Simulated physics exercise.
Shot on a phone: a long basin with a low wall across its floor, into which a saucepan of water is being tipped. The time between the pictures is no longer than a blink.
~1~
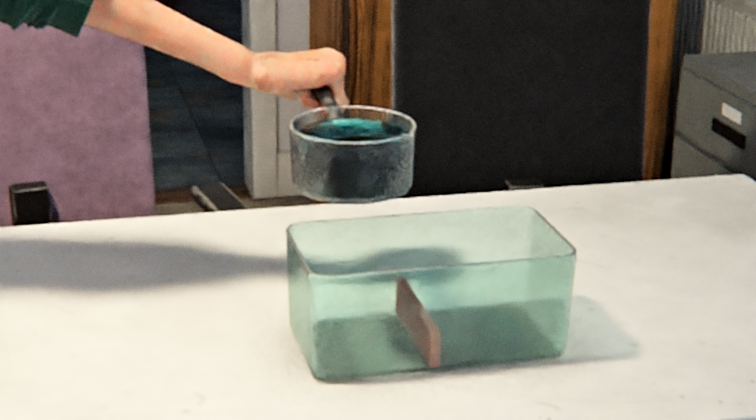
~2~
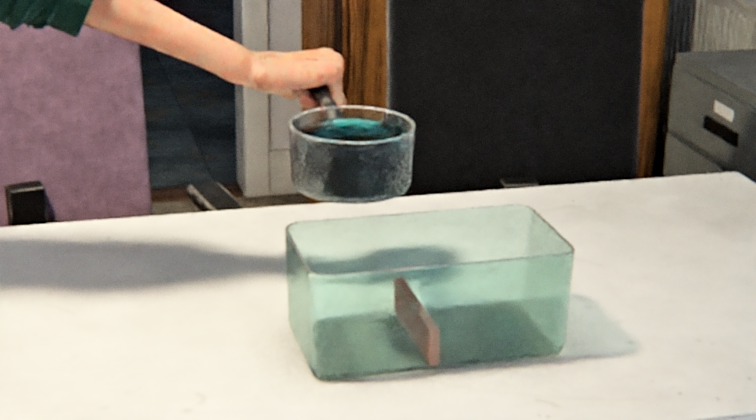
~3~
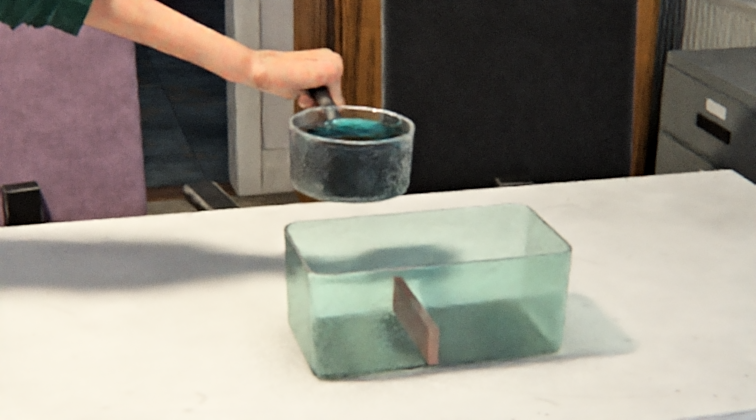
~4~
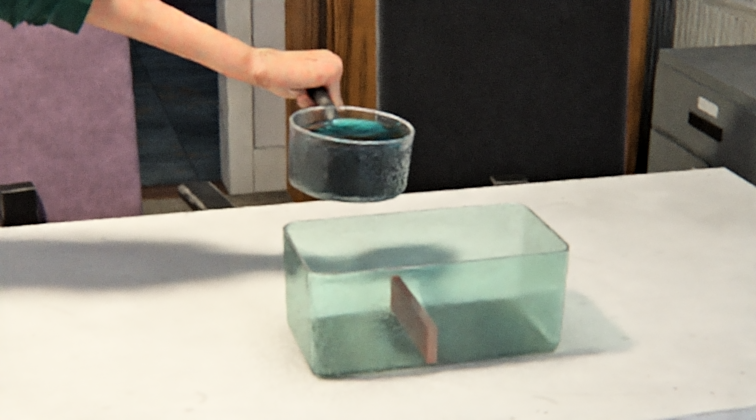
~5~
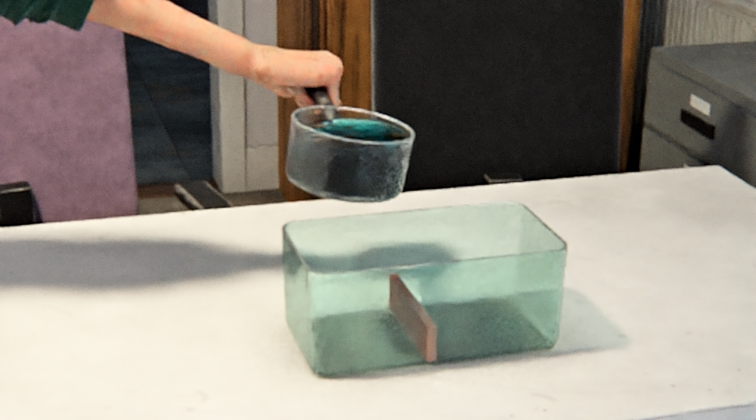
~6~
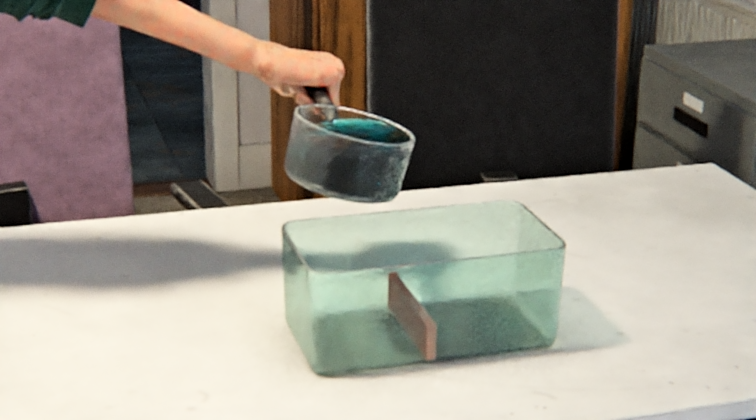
A hand reaching in from the upper left, its arm in a dark green sleeve, holds a clear saucepan of teal water above a white table, seen from slightly above. Below it sits a long, pale green see-through basin with a low reddish-brown wall across its floor. The saucepan starts level and tilts gently down to the right, while the view drifts slightly.
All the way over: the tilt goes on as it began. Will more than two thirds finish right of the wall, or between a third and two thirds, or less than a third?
Right of the wall there will be more than two thirds.
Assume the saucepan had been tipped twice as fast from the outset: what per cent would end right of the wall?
Around 85 percent.
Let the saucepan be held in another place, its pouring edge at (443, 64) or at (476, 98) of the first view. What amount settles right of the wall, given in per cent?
Roughly 95 percent on the first try and 85 percent on the second.
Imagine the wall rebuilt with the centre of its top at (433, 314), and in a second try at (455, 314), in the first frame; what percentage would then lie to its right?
My guess is some 75 percent the first time and some 55 percent the second.
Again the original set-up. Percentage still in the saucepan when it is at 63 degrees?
I'd reckon near 50 percent is still held at that tilt.
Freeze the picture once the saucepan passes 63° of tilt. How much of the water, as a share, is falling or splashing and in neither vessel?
I'd put it near 25 per cent.
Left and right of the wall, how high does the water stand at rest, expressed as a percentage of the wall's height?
The left side sits at 10 per cent and the right side at 60.
A moment on, the saucepan is tipped part way and 52 per cent is still to pour, 0 is left of the wall and 22 right of it.
Next, the saucepan is tipped on its side and 10 per cent is still to pour, 4 is left of the wall and 80 right of it.
Then the saucepan is tipped right over and 0 per cent is still to pour, 9 is left of the wall and 90 right of it.
Later the saucepan is tipped right over and 0 per cent is still to pour, 10 is left of the wall and 90 right of it.
At rest 10 per cent lies left of the wall, 90 right of it and 0 outside.
